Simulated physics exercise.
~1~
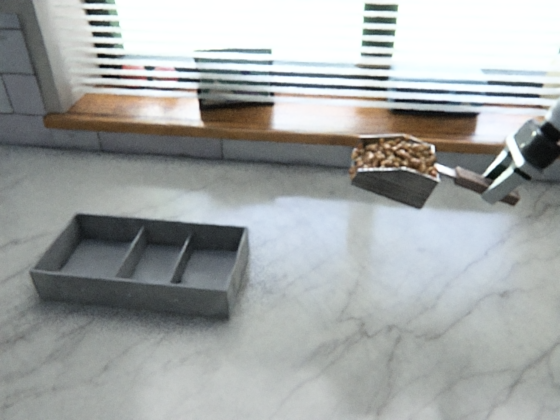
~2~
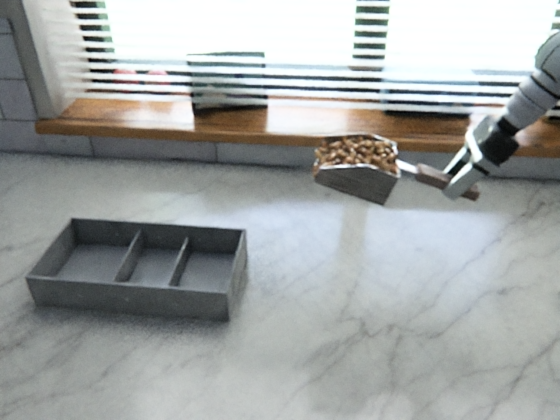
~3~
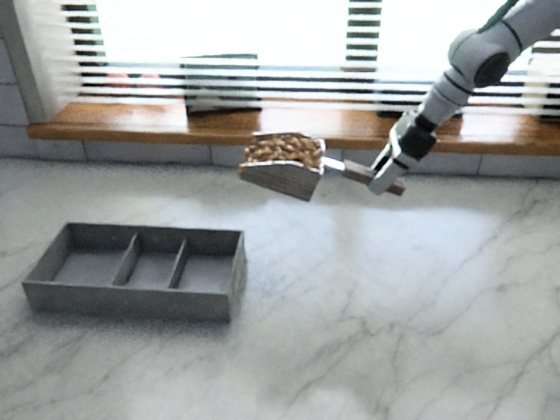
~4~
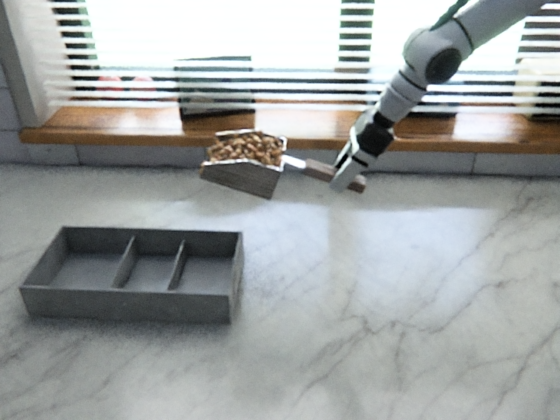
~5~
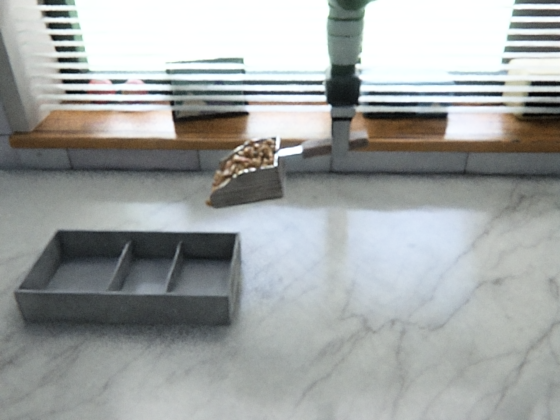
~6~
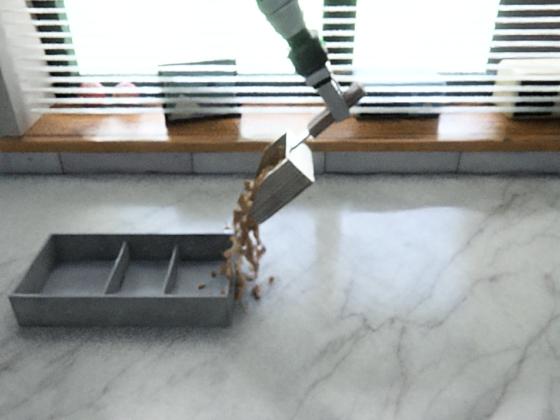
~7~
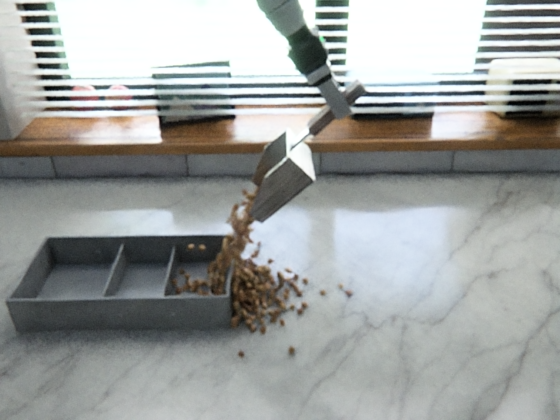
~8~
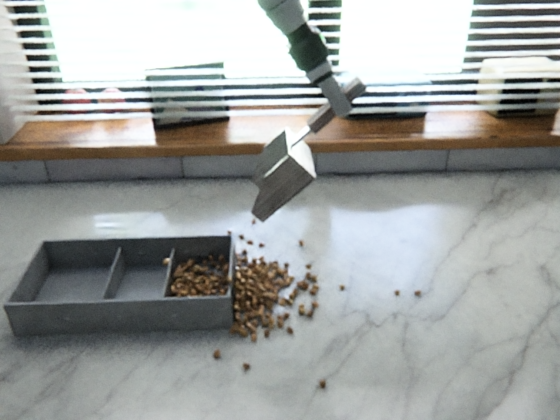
Robot arm carrying a scoop of dried beans left and tipping it, spilling beans partly into a grey divided tray, partly onto the marble surface.
